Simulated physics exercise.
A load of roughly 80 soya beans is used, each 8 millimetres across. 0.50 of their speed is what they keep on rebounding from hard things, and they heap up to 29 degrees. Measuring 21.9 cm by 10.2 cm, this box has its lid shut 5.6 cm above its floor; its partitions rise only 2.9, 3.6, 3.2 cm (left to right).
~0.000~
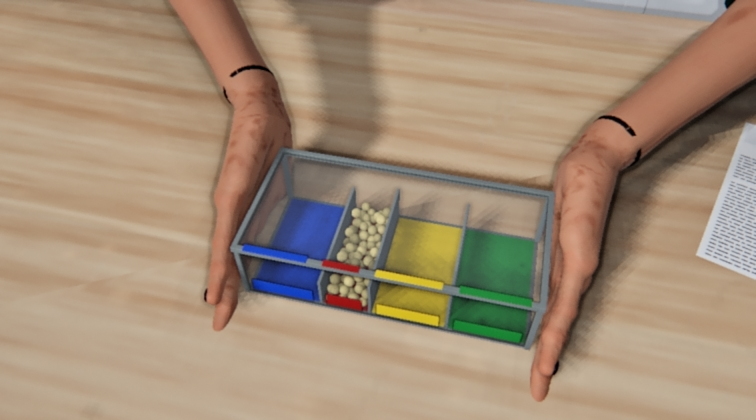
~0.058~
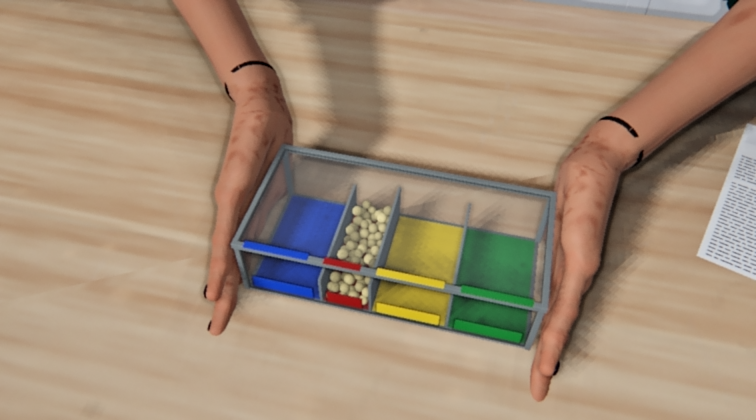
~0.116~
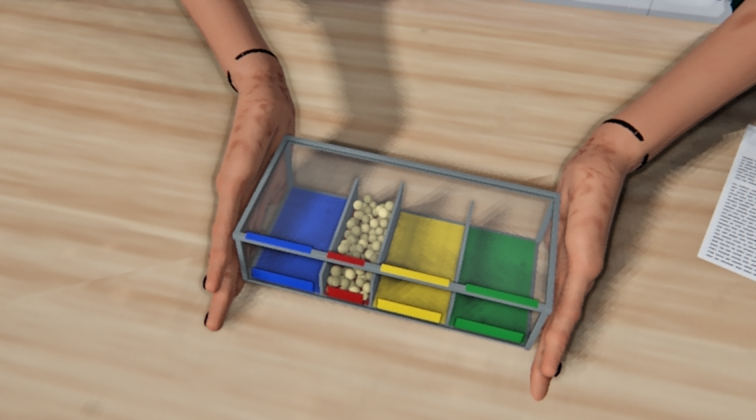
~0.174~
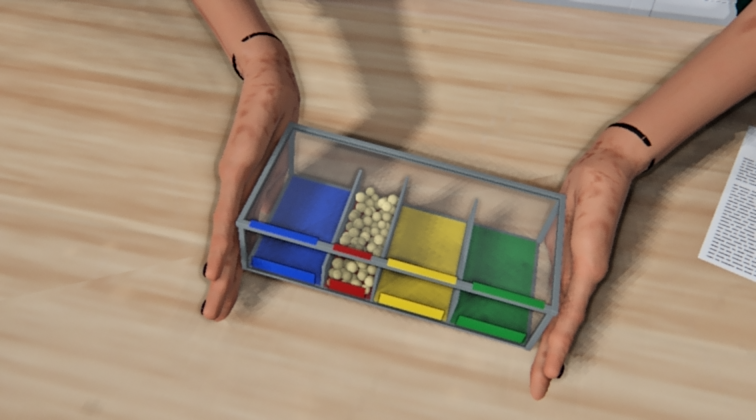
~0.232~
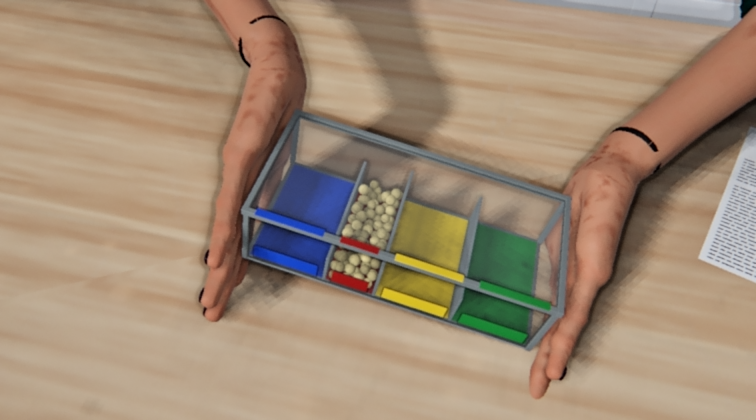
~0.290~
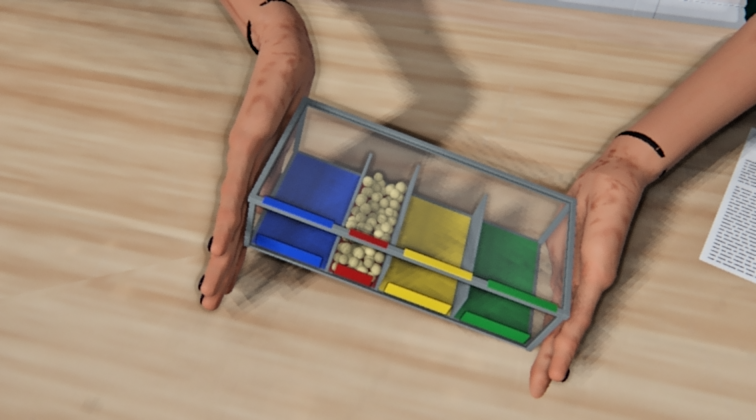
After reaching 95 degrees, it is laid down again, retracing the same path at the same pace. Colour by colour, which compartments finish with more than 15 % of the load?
Red: Yes, blue: No, green: Yes, yellow: No.
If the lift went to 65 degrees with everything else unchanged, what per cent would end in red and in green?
You'd see red with 100 % and green with 0 %.
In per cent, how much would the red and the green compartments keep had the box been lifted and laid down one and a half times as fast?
That gives red 35 percent and green 60 percent.
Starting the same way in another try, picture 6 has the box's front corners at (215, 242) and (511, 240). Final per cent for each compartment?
The compartments end with red 45 per cent, blue 55 per cent, green 0 per cent and yellow 0 per cent.
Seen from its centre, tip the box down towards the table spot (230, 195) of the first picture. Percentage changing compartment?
Estimate: Near 65 per cent.
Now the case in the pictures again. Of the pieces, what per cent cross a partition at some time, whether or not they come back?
Estimate: Some 55 per cent.
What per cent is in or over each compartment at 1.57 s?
You'd find red at 95, blue at 0, green at 0 and yellow at 5 per cent.
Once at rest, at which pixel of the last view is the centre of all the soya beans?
(469, 272).
After 1.57 s, tilt 95 degrees; red 95 %, yellow 5 %.
Then, at 2.42 s, tilt 43 degrees; red 45 %, green 50 %.
Then, at 3.28 s, tilt 0 degrees; red 45 %, green 50 %.
At rest (3.9 s), red 45 %, blue 0 %, green 50 %, yellow 0 %.
